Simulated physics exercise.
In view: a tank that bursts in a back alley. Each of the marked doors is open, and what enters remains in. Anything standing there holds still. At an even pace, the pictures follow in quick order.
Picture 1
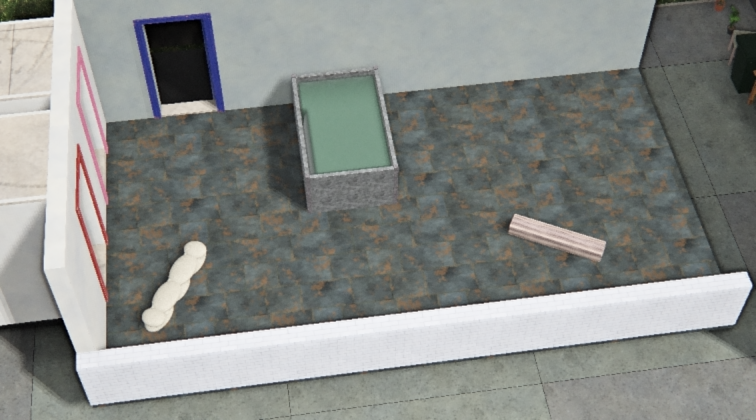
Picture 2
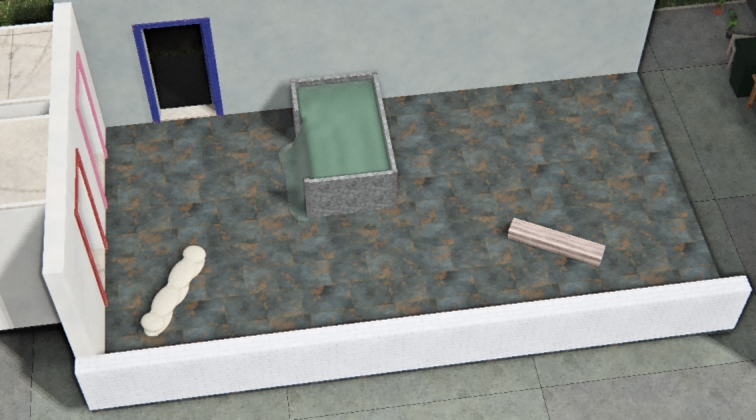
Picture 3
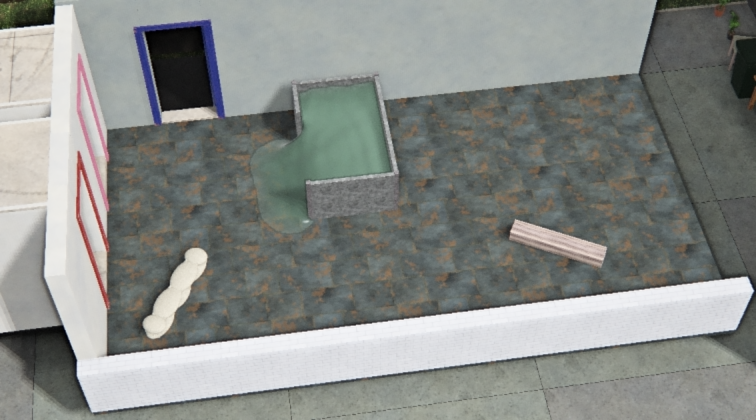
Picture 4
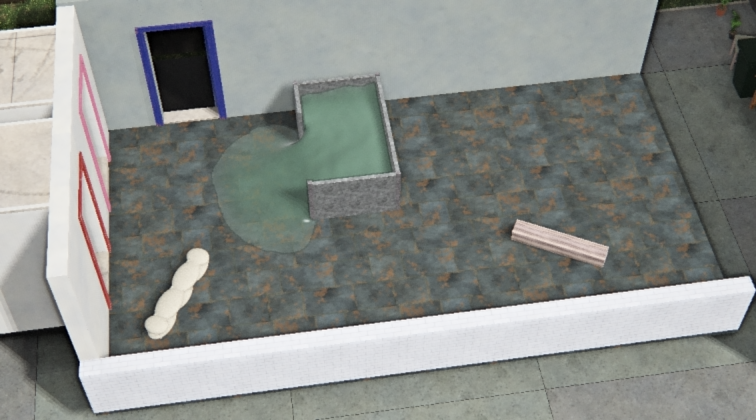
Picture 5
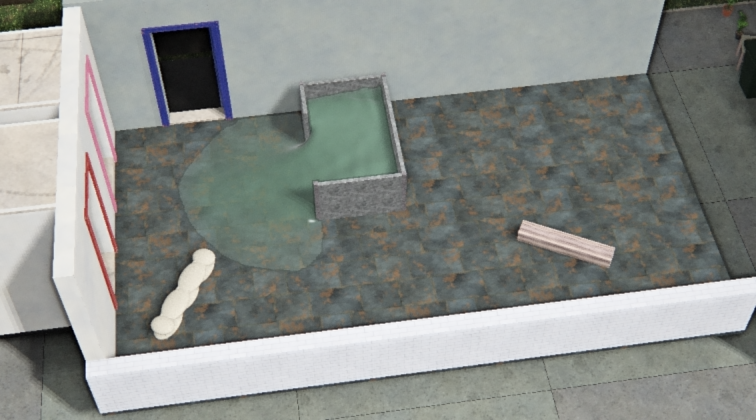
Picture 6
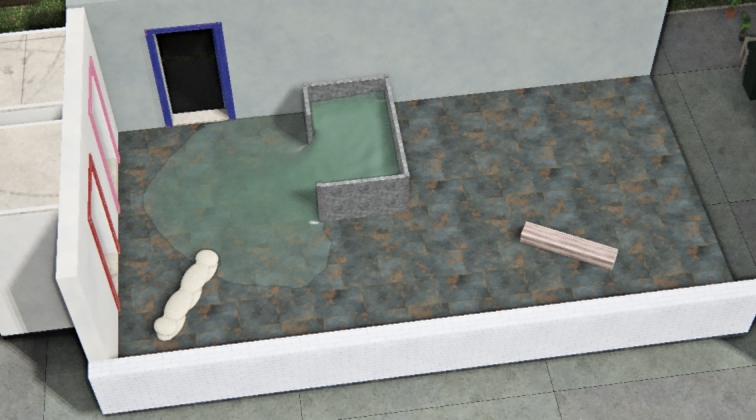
Greenish water poured out of the left side of a stone tank and spread steadily across the dark tiled ground, reaching a pale twisted object, while a striped block on the right stayed dry.
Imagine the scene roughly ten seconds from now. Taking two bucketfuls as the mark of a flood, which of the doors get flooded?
The pink door gets flooded, the red door gets flooded, the blue door gets flooded.
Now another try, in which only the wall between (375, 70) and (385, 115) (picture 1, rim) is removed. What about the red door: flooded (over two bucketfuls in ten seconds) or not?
The red one stays within it.
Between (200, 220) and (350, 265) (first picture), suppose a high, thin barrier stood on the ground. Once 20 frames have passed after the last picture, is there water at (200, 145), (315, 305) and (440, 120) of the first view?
The first is inundated, the second still bare and the third still bare.
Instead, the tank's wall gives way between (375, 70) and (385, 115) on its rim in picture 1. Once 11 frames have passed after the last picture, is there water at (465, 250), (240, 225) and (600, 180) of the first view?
Respectively: Parched, parched and drenched.
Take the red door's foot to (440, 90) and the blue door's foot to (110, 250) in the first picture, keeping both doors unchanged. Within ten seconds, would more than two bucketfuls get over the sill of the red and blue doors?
Red: Comes in low; blue: Comes in high.
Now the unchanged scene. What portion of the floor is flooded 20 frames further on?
The answer is around 30 per cent.
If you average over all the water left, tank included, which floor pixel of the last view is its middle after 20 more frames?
Somewhere near (220, 221).
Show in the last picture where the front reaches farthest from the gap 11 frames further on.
The flood front should get to about (119, 387).
A moment on, water covers 25 % of the floor; the pink door over two buckets in, the red door under two buckets in, the blue door under two buckets in.
Next, water covers 30 % of the floor; the pink door far over two buckets in, the red door far over two buckets in, the blue door under two buckets in.
Then, water covers 30 % of the floor; the pink door far over two buckets in, the red door far over two buckets in, the blue door over two buckets in.
Later, water covers 50 % of the floor; the pink door far over two buckets in, the red door far over two buckets in, the blue door far over two buckets in.
In the end, water covers 70 % of the floor; the pink door far over two buckets in, the red door far over two buckets in, the blue door far over two buckets in.
